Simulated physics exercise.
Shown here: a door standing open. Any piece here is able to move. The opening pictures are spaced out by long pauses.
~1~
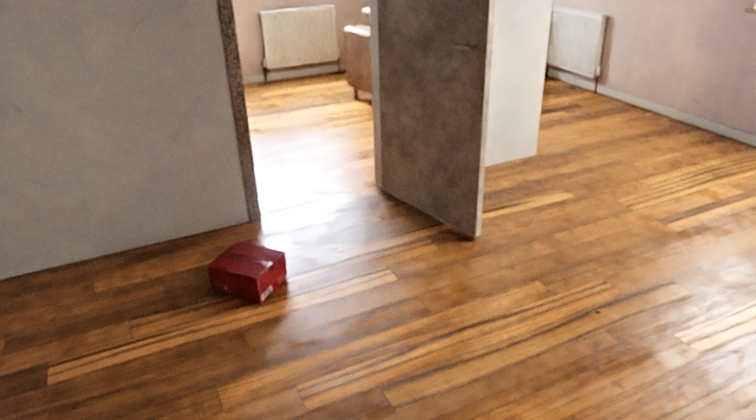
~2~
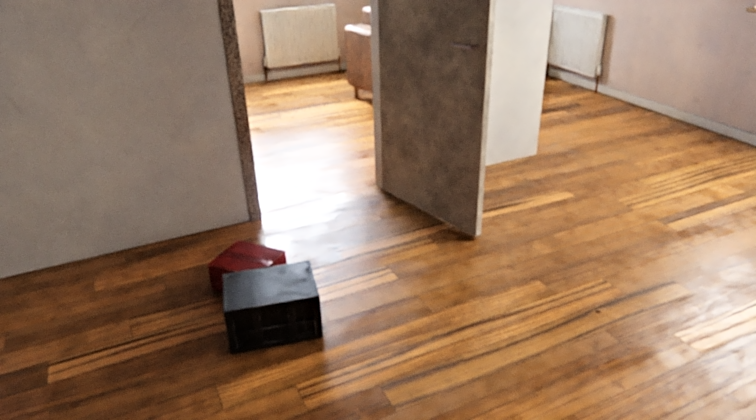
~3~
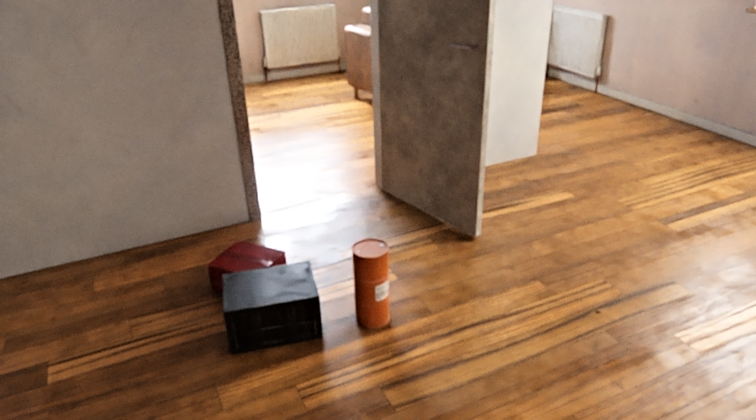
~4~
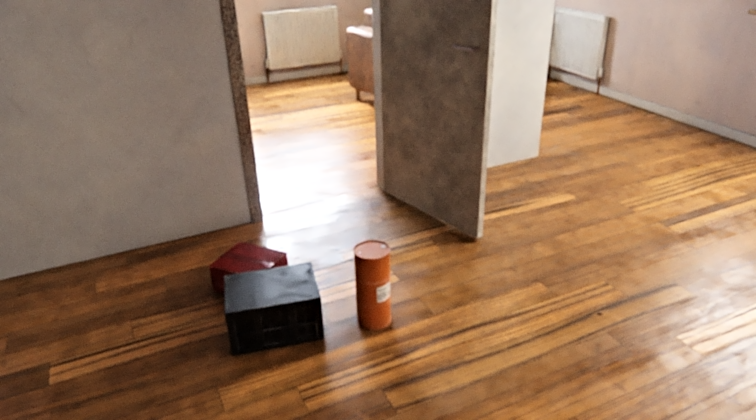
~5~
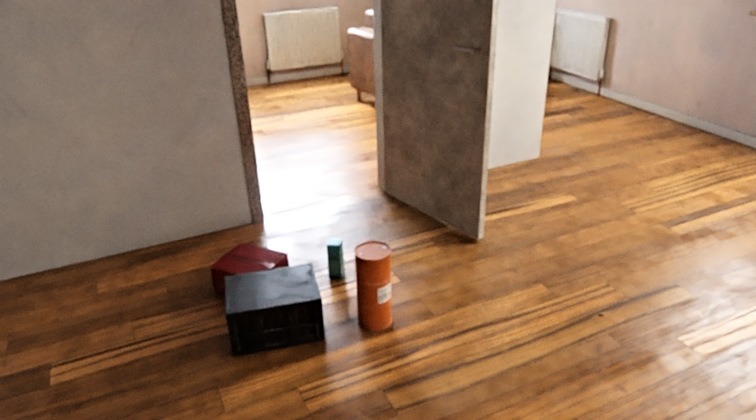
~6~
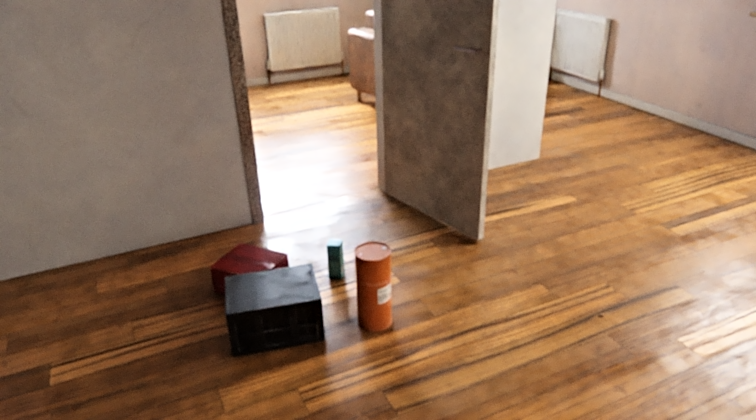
A door stood wide open and still above a wooden floor with a red box on it, and then a black crate, an orange canister and a small turquoise carton appeared around it in turn.
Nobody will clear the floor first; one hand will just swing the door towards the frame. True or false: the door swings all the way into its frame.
True.
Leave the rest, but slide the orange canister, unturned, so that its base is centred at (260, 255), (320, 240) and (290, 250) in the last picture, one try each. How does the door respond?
Case one: Swings all the way; case two: Gets held up; case three: Swings all the way.
Then, 0.80 s on from there, door at 83°.
Then, 1.60 s on from there, door at 49°.
Then, 2.30 s on from there, door at 19°.
In the end, door at 0°; all 4 unmoved. At the end, from the last picture's camera, turquoise carton near (336, 259).
